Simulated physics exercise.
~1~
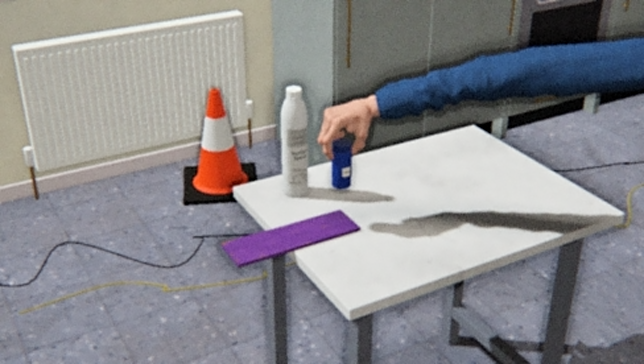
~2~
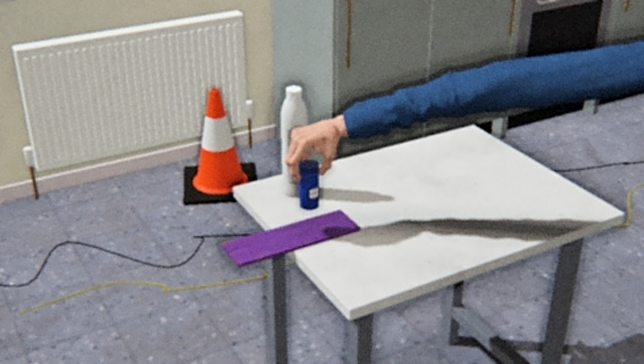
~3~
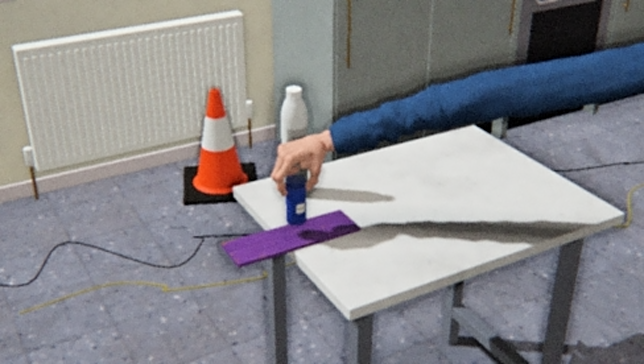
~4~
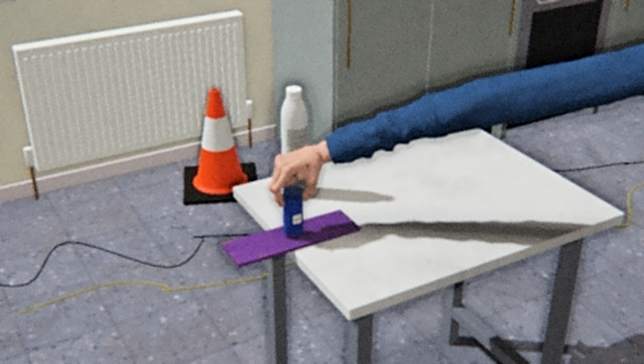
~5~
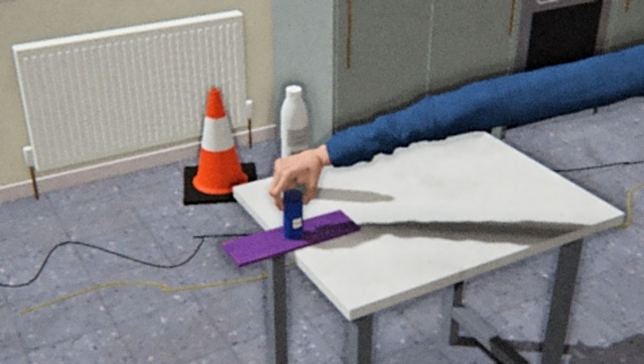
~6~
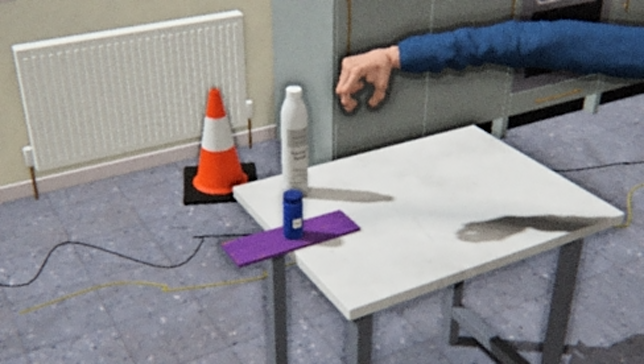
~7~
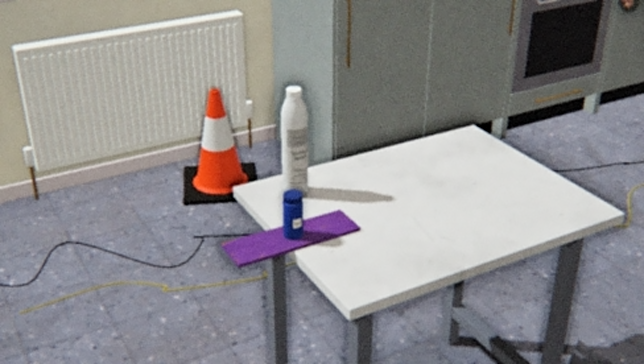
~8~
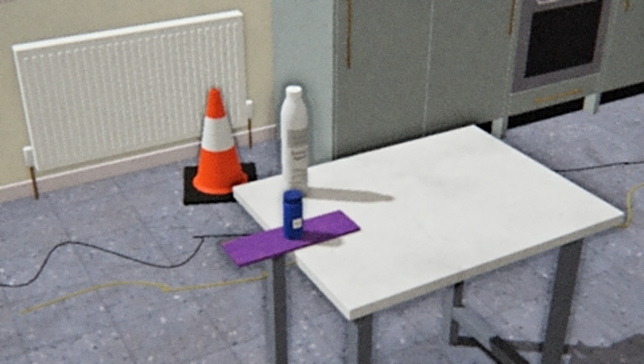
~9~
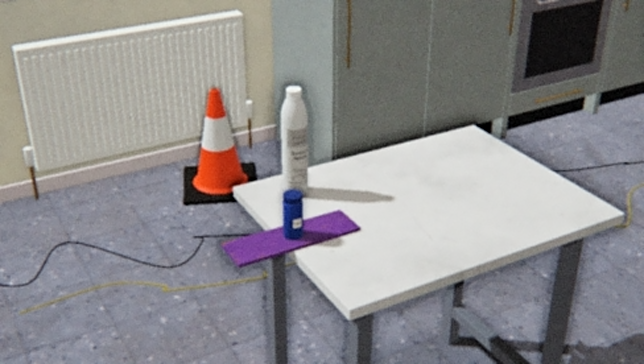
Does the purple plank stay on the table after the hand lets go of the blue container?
Yes, the plank stays where it is on the table's edge, and the blue container remains standing upright on it.
